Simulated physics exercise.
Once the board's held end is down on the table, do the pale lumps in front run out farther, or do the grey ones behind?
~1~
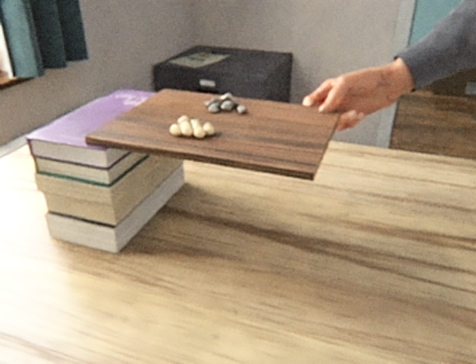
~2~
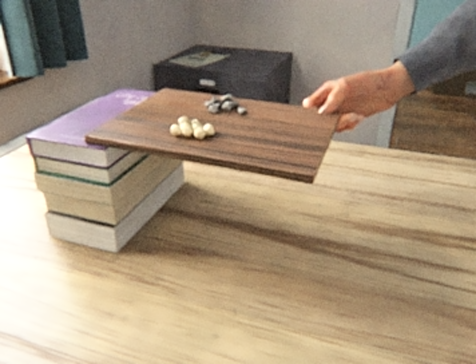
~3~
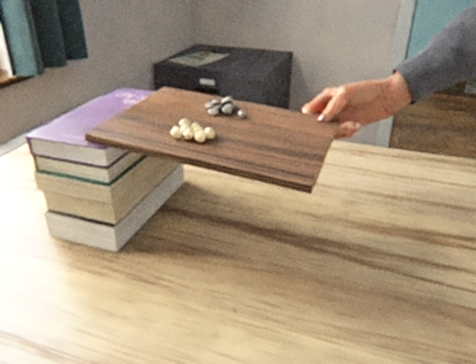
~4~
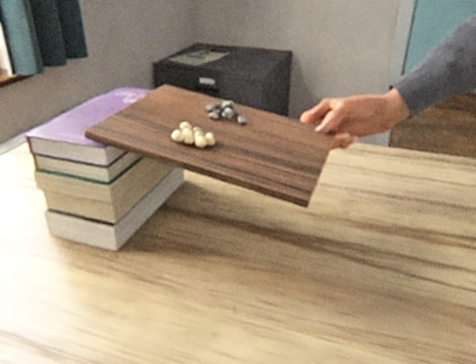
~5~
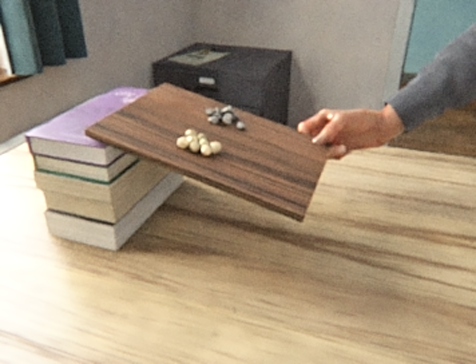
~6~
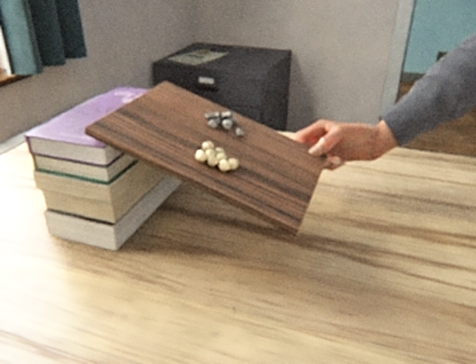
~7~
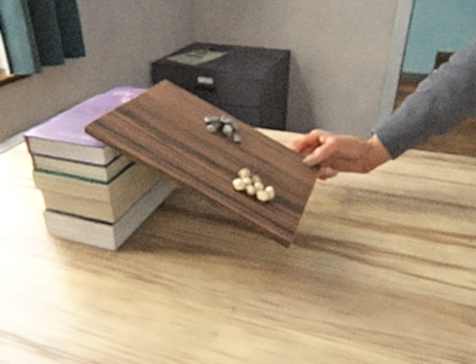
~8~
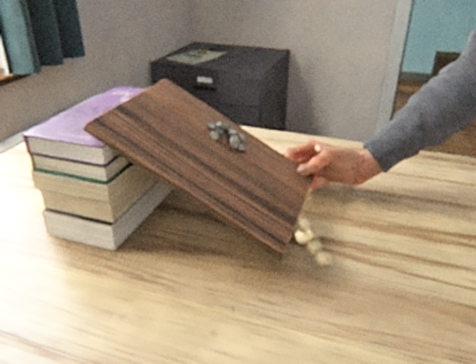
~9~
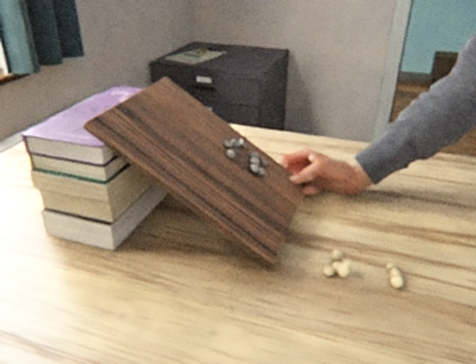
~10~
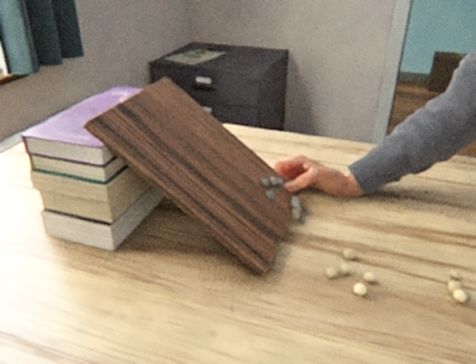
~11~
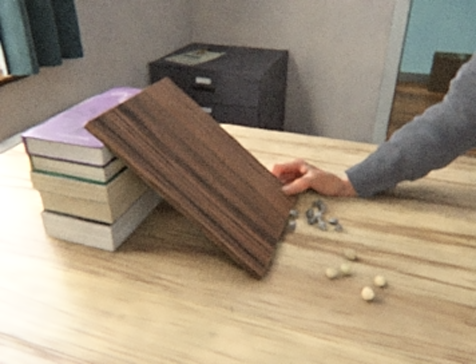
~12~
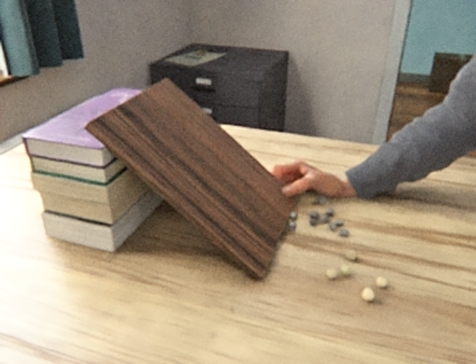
The pale lumps in front run out farther across the table, while the grey ones stop closer to the board.
